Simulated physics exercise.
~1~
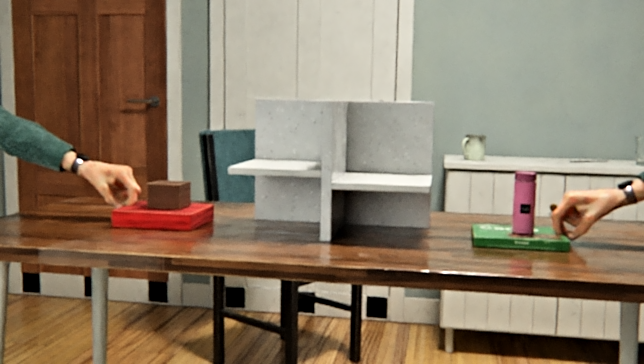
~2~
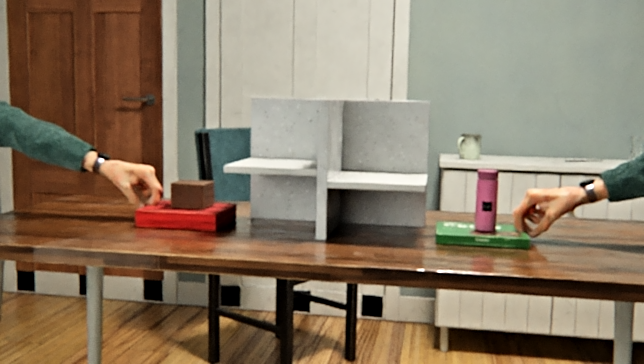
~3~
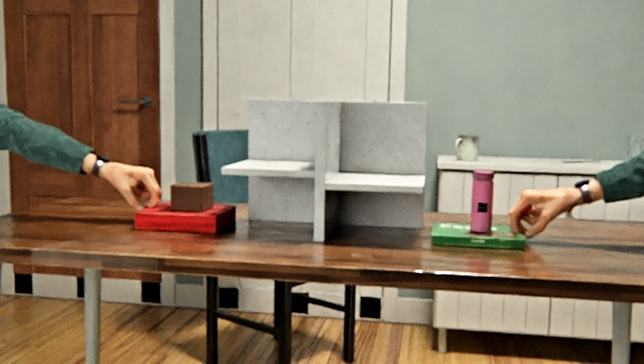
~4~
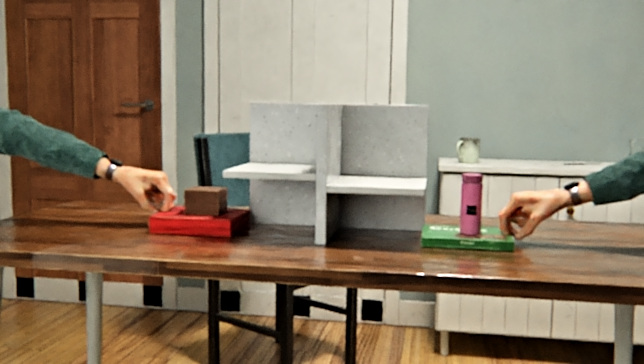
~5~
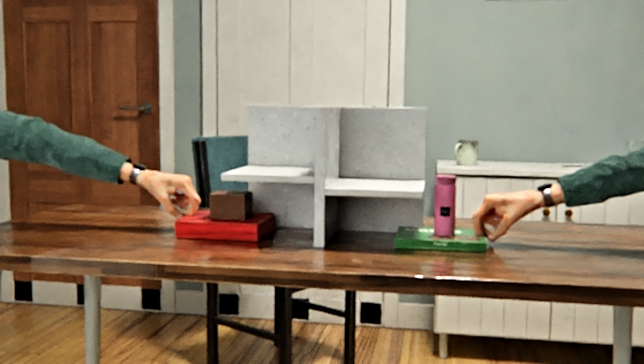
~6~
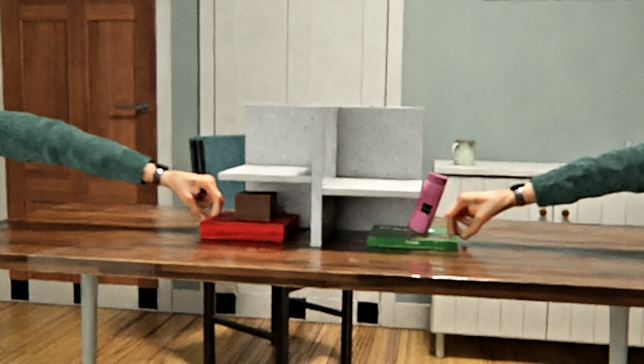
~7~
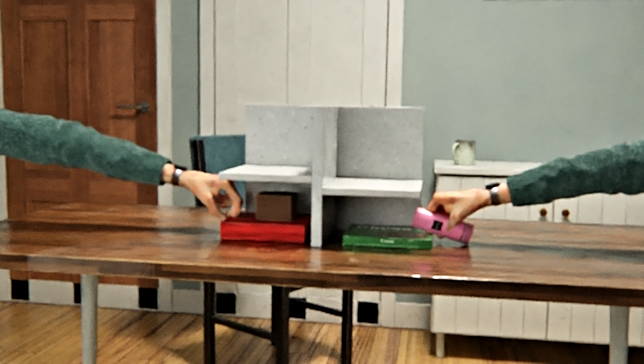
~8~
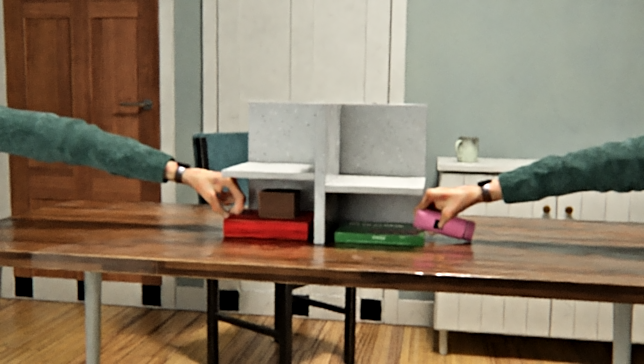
On a wooden table, two hands pushed a red board carrying a brown block and a green packet carrying an upright pink shaker under low grey shelves; the block slid beneath, but the shaker hit the shelf, tipped back and ended on its side.
